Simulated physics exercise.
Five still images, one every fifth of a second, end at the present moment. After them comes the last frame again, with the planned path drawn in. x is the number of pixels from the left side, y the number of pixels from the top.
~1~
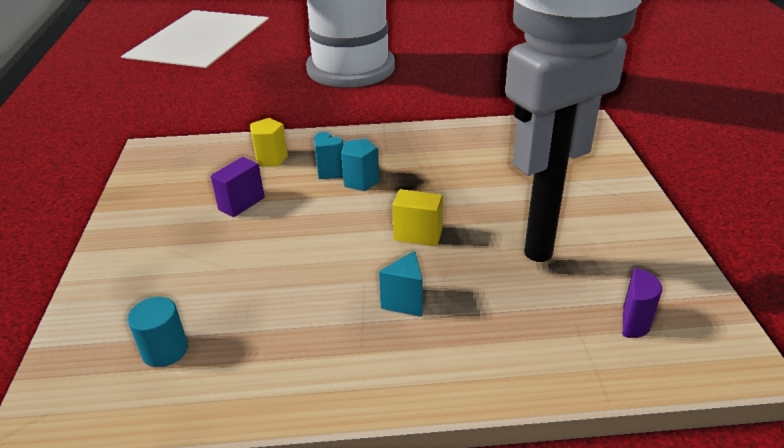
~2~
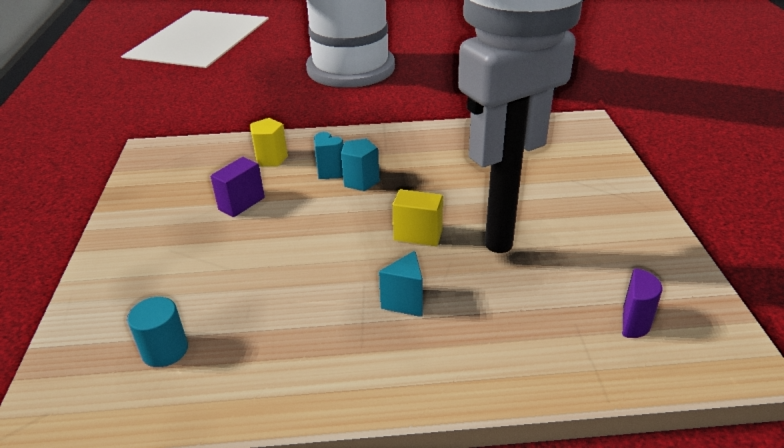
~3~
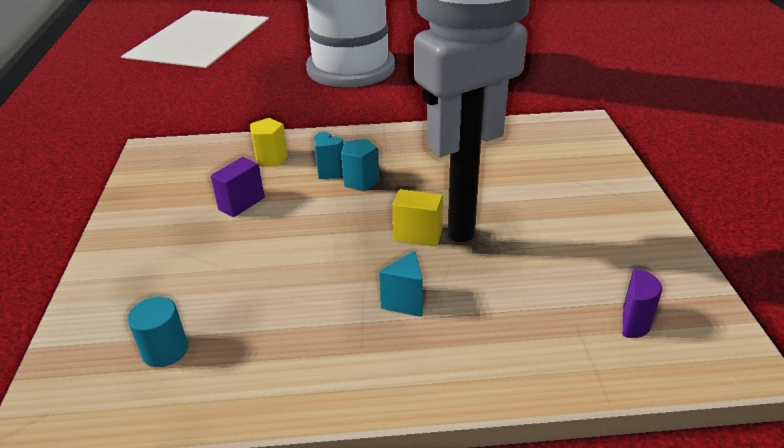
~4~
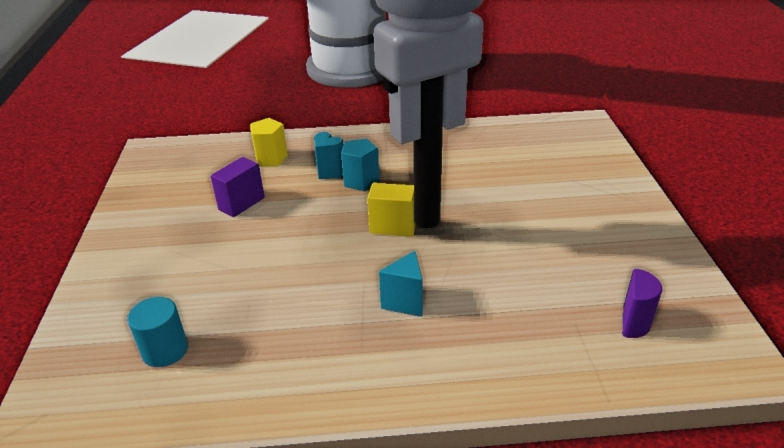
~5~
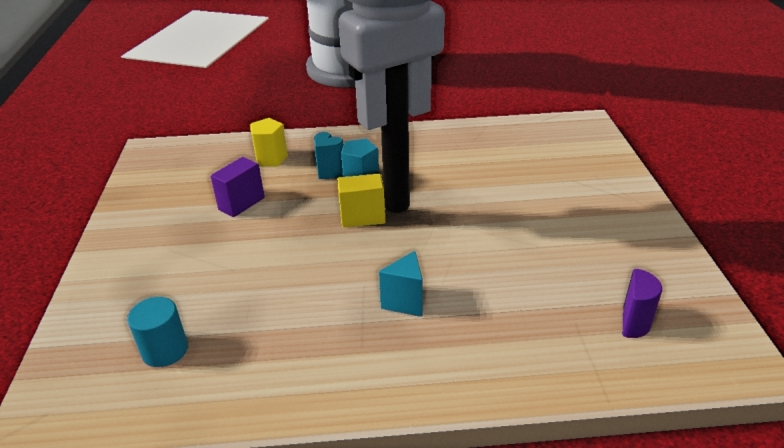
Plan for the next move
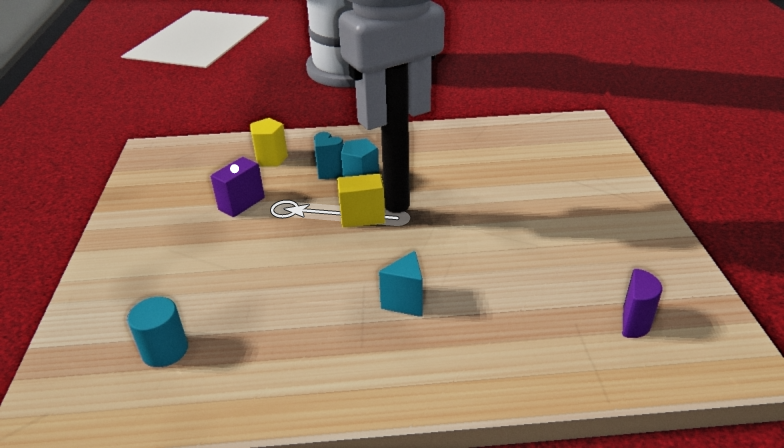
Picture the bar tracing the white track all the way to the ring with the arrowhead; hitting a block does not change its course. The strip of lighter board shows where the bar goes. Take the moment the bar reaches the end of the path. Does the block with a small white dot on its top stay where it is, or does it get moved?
The result: It moves.
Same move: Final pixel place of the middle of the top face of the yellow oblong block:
Put as a pixel place, it's (244, 174).
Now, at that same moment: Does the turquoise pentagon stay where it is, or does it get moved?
The answer is that it remains undisturbed.
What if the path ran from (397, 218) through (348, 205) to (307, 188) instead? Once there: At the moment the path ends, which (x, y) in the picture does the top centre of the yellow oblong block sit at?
Pixel (301, 179).
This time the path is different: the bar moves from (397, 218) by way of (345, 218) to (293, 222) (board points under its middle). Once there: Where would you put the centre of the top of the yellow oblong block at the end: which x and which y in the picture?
Located at (262, 175).
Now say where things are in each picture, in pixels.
In the first frame, lower end of the bar (538, 254), tops of blocks, purple oblong block (235, 169), turquoise pentagon (359, 147), yellow oblong block (418, 199).
In the second frame, bar (499, 245), blocks as before.
In the third frame, bar (461, 234), blocks as before.
In the fourth frame, bar (427, 221), yellow oblong block (392, 191).
In the fifth frame, bar (397, 206), purple oblong block (235, 169), turquoise pentagon (359, 147), yellow oblong block (360, 182).
The drawn path runs from (397, 218) to (285, 209); the dot is on the purple oblong block.
On the path given first. One third of the way, bar (357, 203); yellow oblong block (320, 179).
Two thirds of the way, bar (320, 200); yellow oblong block (282, 176).
At the end, bar (283, 197); purple oblong block (215, 165); turquoise pentagon not moved; yellow oblong block (244, 174).
